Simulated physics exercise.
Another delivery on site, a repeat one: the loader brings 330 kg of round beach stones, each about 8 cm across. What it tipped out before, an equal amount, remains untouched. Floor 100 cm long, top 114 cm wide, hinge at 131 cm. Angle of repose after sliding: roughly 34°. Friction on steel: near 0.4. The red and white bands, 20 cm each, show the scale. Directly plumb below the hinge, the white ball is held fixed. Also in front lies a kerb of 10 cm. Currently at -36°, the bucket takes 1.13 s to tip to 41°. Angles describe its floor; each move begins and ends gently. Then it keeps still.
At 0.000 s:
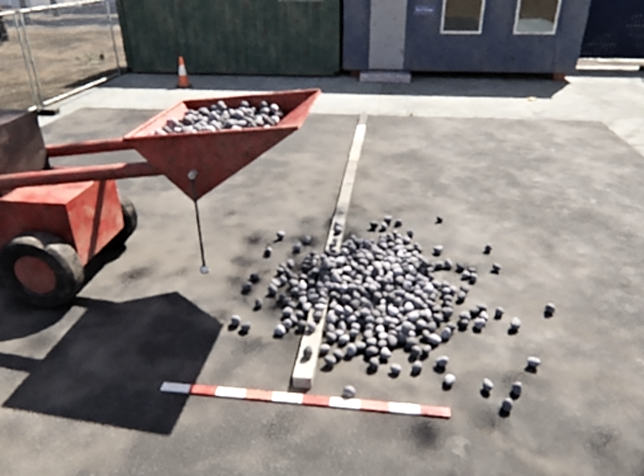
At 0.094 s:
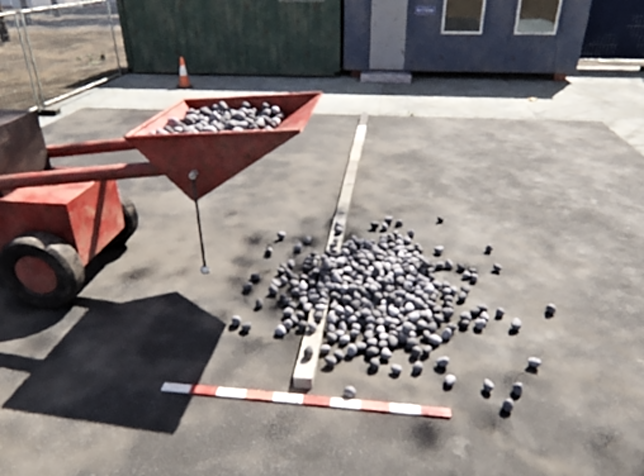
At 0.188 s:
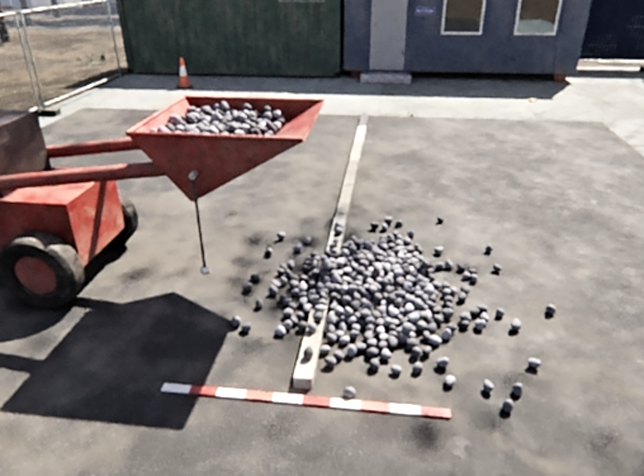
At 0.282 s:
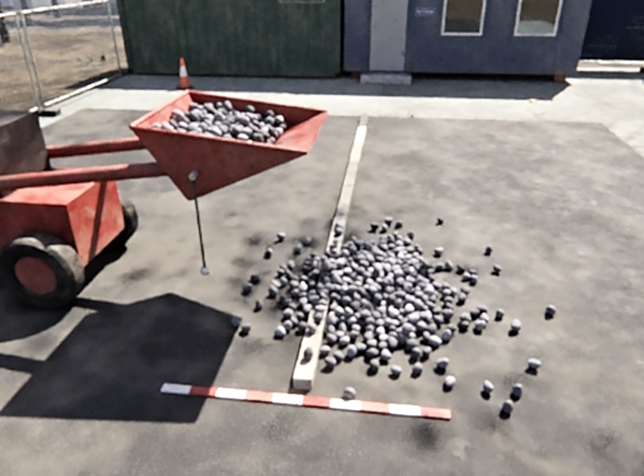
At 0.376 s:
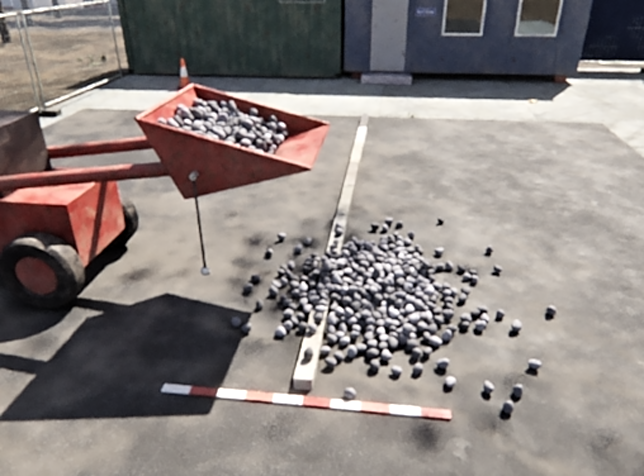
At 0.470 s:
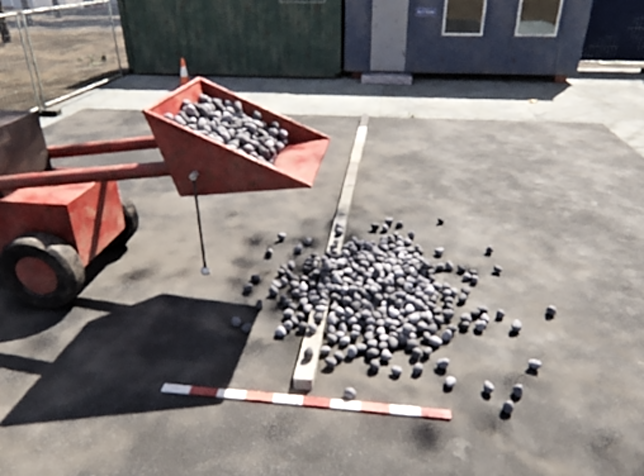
A red loader bucket filled with rounded grey stones tilts steadily forward at the left, its right-hand lip lowering while the stones inside shift slightly. Below and to the right, a heap of similar stones lies motionless across a pale kerb, behind a red-and-white striped bar. The fixed, slightly elevated view shows a sunlit paved yard with an orange cone and green and blue-grey buildings behind.
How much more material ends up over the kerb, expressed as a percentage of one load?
About 61 per cent of a load more.
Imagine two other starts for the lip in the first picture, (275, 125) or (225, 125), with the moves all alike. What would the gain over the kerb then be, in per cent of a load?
Near 35 in a hundred first, near 5 in a hundred second.
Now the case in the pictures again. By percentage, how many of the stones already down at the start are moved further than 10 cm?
Roughly 15 percent.
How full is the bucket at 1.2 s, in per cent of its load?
60 %.
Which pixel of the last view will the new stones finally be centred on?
Their middle rests near (343, 278).
After 0.9 s the floor is at 29°; in per cent of one load, 100 in the bucket, 17 on this side of the kerb, 83 over the kerb; the foremost stones are at (513, 322).
After 1.2 s the floor is at 41°; in per cent of one load, 61 in the bucket, 56 on this side of the kerb, 84 over the kerb; the foremost stones are at (513, 322).
After 1.6 s the floor is at 41°; in per cent of one load, 9 in the bucket, 67 on this side of the kerb, 124 over the kerb; the foremost stones are at (513, 322).
After 4.3 s the floor is at 41°; in per cent of one load, 0 in the bucket, 56 on this side of the kerb, 144 over the kerb; the foremost stones are at (525, 324). Net gain over the kerb, 61.
